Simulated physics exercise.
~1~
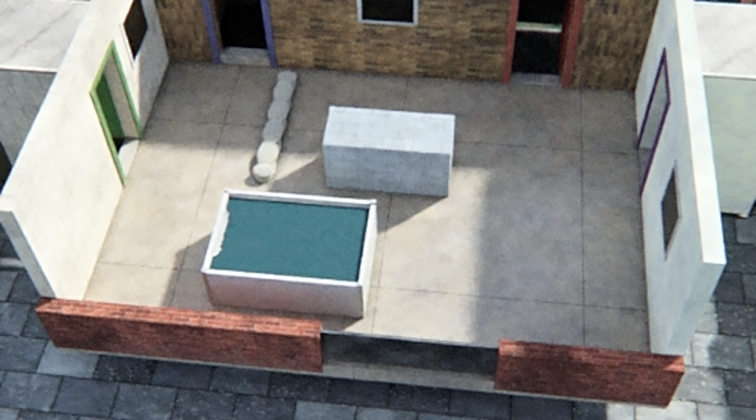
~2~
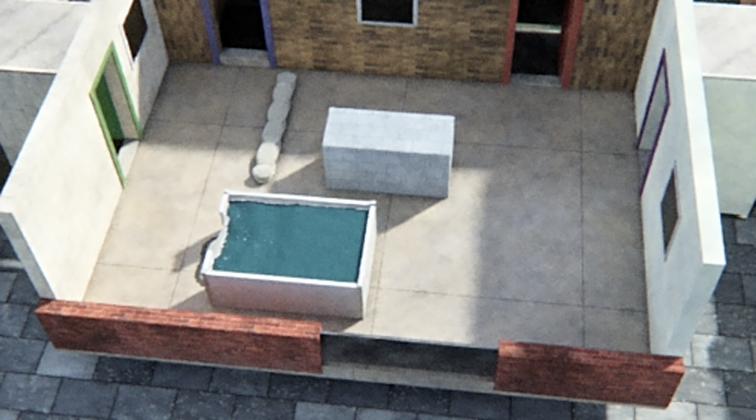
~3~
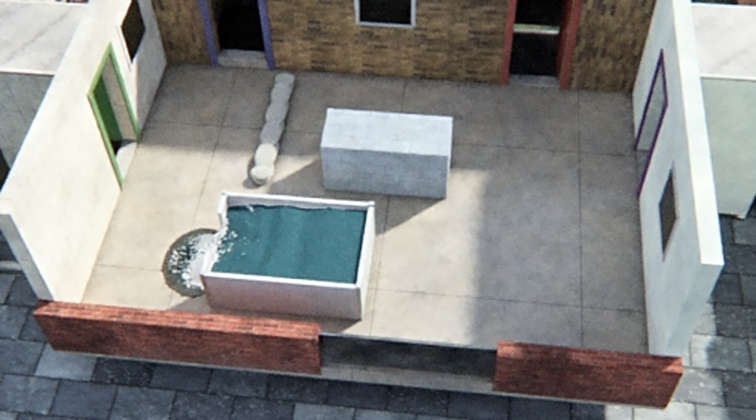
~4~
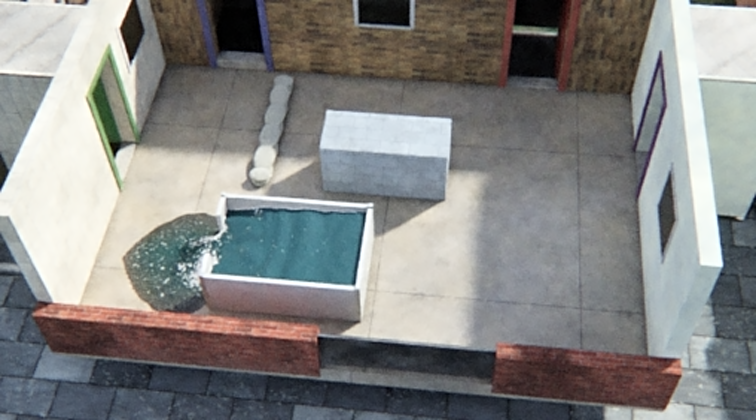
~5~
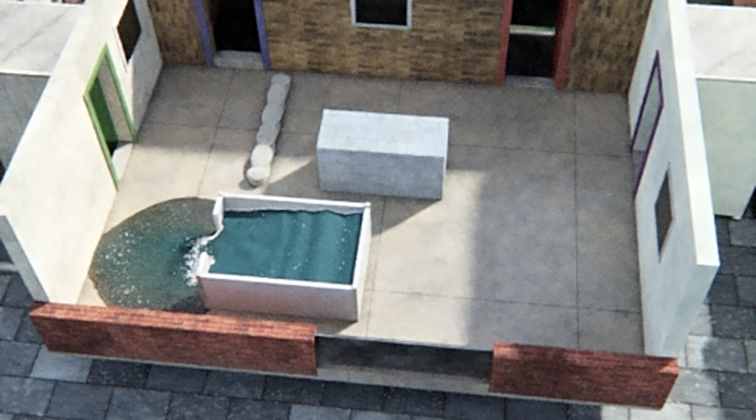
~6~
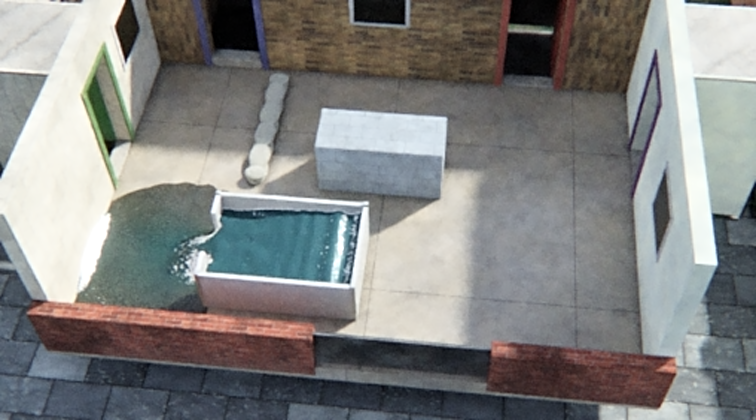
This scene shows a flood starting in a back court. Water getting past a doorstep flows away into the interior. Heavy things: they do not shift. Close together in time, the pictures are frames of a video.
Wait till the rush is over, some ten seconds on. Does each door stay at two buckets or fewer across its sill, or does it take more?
Taking them in turn: The purple door stays at two or fewer, the green door takes more, the red door stays at two or fewer, the blue door stays at two or fewer.
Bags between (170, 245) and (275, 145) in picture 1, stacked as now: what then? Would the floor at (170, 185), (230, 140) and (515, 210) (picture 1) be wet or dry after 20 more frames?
Going in the order you gave, that's waterlogged, then waterlogged, then left unsoaked.
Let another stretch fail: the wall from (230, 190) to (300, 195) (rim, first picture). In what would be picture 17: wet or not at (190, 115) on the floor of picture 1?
Verdict: Covered.
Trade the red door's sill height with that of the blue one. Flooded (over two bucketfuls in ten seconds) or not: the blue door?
Blue door exceeds the limit.
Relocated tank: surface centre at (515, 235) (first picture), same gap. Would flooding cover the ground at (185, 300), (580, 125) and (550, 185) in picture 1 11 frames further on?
Taking the three spots in that order, I'd say drenched, then spared, then spared.
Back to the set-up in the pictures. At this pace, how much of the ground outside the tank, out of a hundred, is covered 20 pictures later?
Roughly 30 per cent.
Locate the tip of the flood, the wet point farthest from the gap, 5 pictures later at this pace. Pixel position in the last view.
The wet edge reaches furthest near (138, 128).
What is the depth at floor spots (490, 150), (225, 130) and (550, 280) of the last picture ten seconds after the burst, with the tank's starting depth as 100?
The depths come to near 2, 14 and 4 per cent respectively.
A moment on, water covers 15 % of the floor; the purple door not reached, the green door wet at the sill, nothing in, the red door not reached, the blue door not reached.
Next, water covers 20 % of the floor; the purple door not reached, the green door under two buckets in, the red door not reached, the blue door not reached.
Then, water covers 30 % of the floor; the purple door not reached, the green door over two buckets in, the red door not reached, the blue door wet at the sill, nothing in.
Later, water covers 55 % of the floor; the purple door not reached, the green door over two buckets in, the red door not reached, the blue door wet at the sill, nothing in.
In the end, water covers 80 % of the floor; the purple door wet at the sill, nothing in, the green door over two buckets in, the red door wet at the sill, nothing in, the blue door wet at the sill, nothing in.
